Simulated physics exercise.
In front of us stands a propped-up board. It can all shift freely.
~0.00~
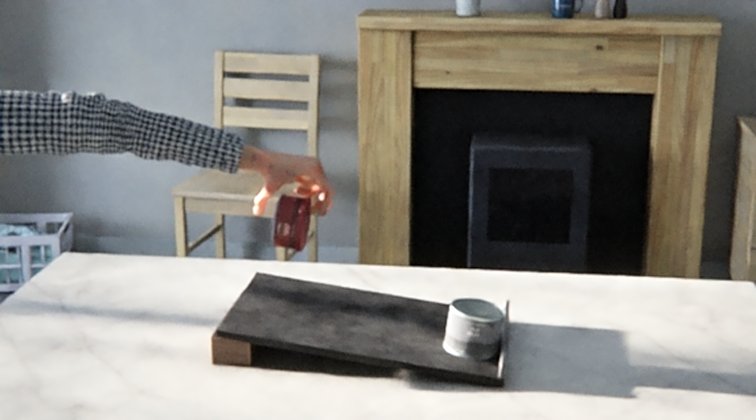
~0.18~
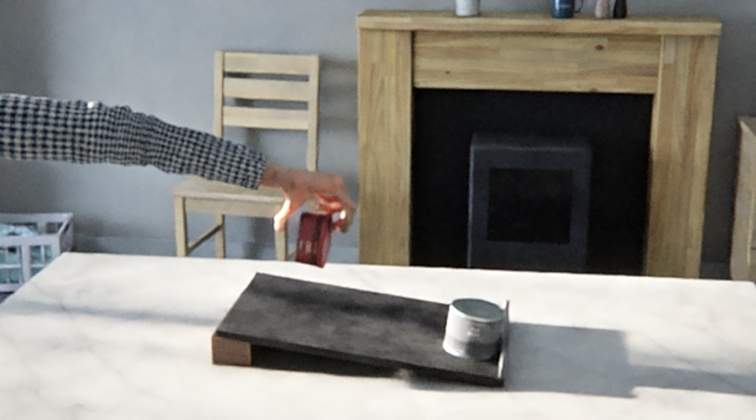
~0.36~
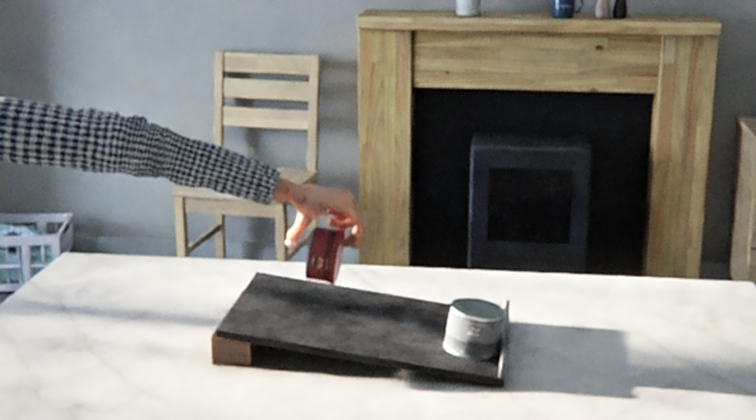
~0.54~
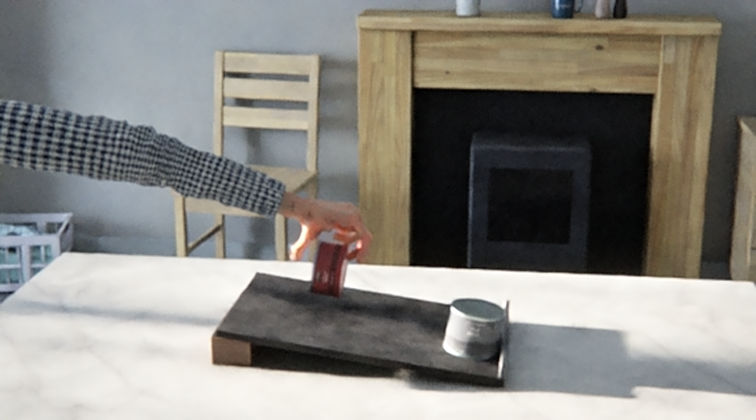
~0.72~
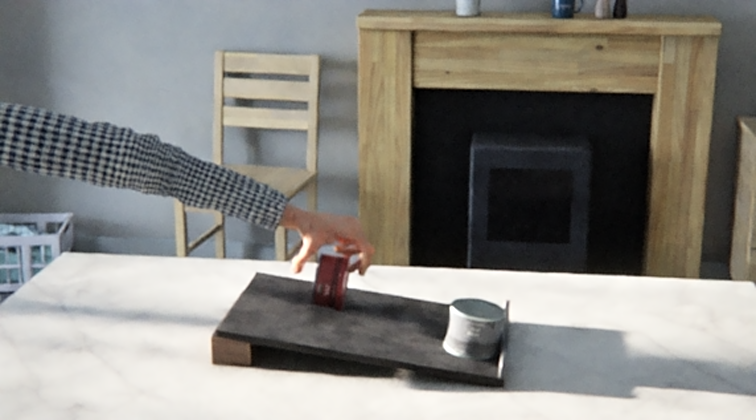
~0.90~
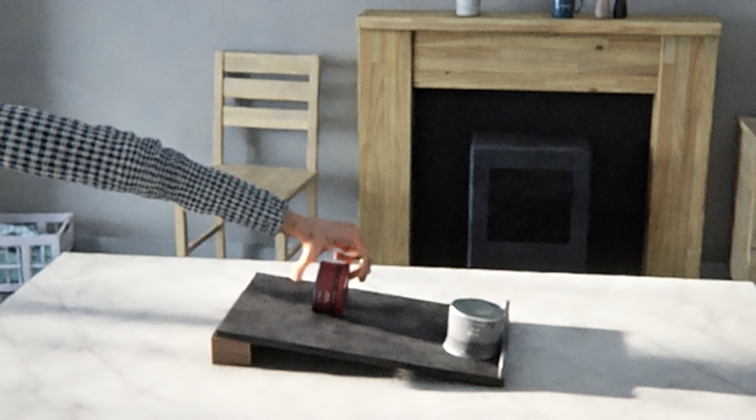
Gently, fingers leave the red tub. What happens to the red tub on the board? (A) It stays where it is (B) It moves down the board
Answer: A.
After 1.20 s, nothing has stirred.
After 1.60 s, red tub resting near (332, 288).
At rest (1.9 s), both in place. Seen from the same camera at the end, red tub near (332, 288). The red tub stays where it is put.
